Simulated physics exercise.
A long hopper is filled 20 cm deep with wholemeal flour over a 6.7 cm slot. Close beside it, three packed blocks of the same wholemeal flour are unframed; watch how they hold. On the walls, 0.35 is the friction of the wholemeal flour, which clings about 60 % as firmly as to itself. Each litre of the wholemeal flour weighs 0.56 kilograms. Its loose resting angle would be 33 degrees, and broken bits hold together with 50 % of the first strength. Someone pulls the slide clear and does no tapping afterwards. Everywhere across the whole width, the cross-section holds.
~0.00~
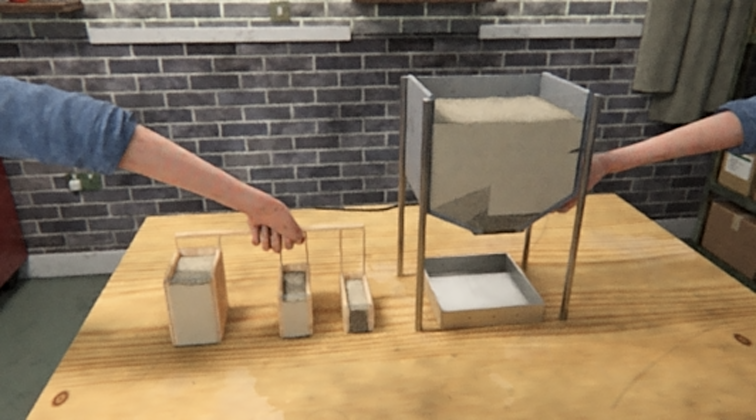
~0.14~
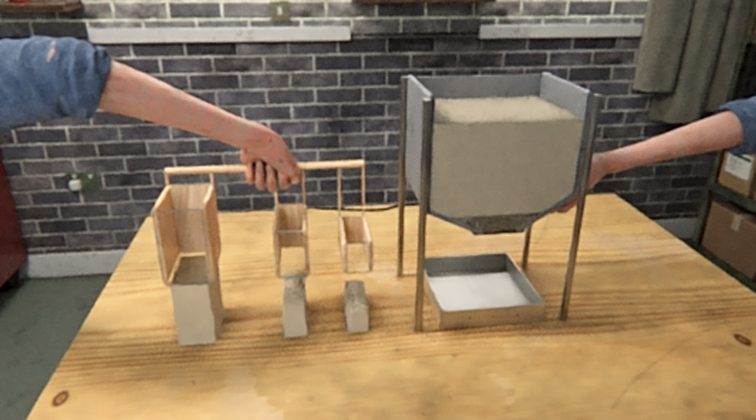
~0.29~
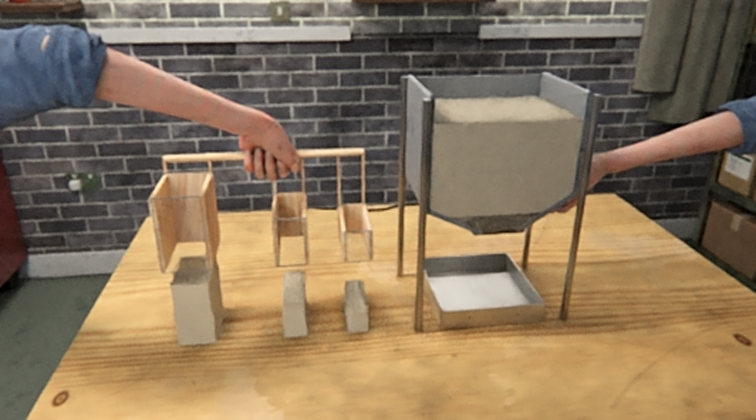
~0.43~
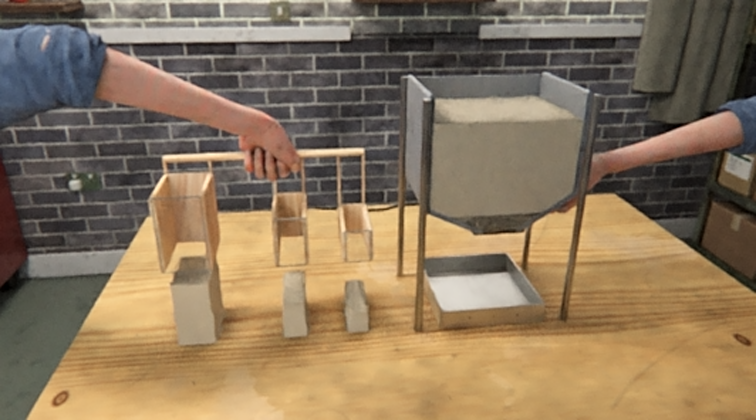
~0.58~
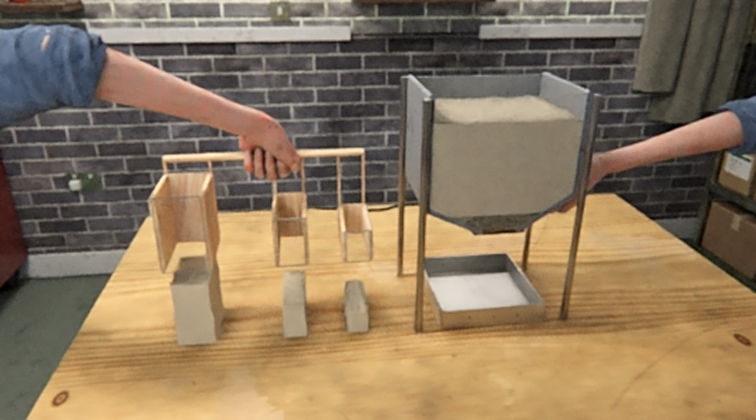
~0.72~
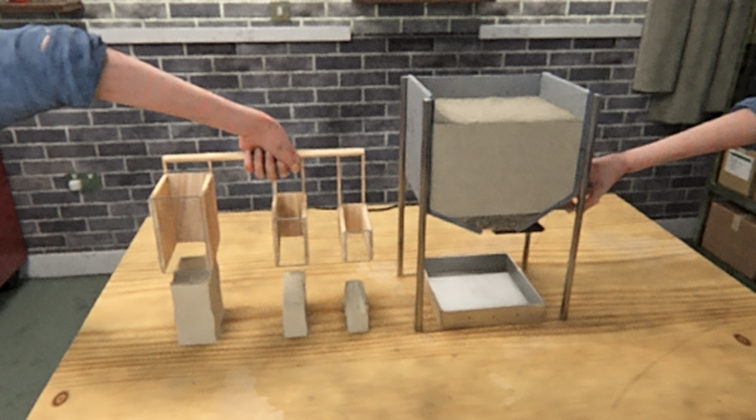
A hand from the left grips a wooden rod of three open moulds above a pale wooden table before a dark brick wall, seen from slightly above by a still camera. Three beige flour blocks stand left of a grey hopper filled with flour over a shallow metal tray. The hand lifts the moulds clear and holds them still, then the right hand draws a dark slide slightly rightward beneath the hopper.
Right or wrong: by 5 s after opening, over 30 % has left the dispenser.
Wrong.
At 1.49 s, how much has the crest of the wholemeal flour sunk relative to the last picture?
The gap comes to some 0.0 centimetres.
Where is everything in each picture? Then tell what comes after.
In the first frame, end of the slide at (517, 231), not yet moved; highest point of the wholemeal flour at (574, 119); test blocks 13 cm, 7.9 cm, 4.9 cm high (left to right).
In the second frame, end of the slide at (517, 231), not yet moved; highest point of the wholemeal flour at (574, 119); test blocks 13 cm, 7.9 cm, 4.9 cm high (left to right).
In the third frame, end of the slide at (517, 231), not yet moved; highest point of the wholemeal flour at (574, 119); test blocks 13 cm, 7.9 cm, 4.9 cm high (left to right).
In the fourth frame, end of the slide at (517, 231), not yet moved; highest point of the wholemeal flour at (574, 119); test blocks 13 cm, 7.9 cm, 4.9 cm high (left to right).
In the fifth frame, end of the slide at (517, 231), not yet moved; highest point of the wholemeal flour at (574, 119); test blocks 13 cm, 7.9 cm, 4.9 cm high (left to right).
In the sixth frame, end of the slide at (537, 230), moved 3.9 cm; highest point of the wholemeal flour at (542, 121); test blocks 13 cm, 7.9 cm, 4.9 cm high (left to right).
By 1.07 s, 0 % has run out.
By 1.49 s, 0 % has run out.
By 1.90 s, 0 % has run out.
By 2.32 s, 0 % has run out.
By 5.62 s, at the end, 0 % has run out.
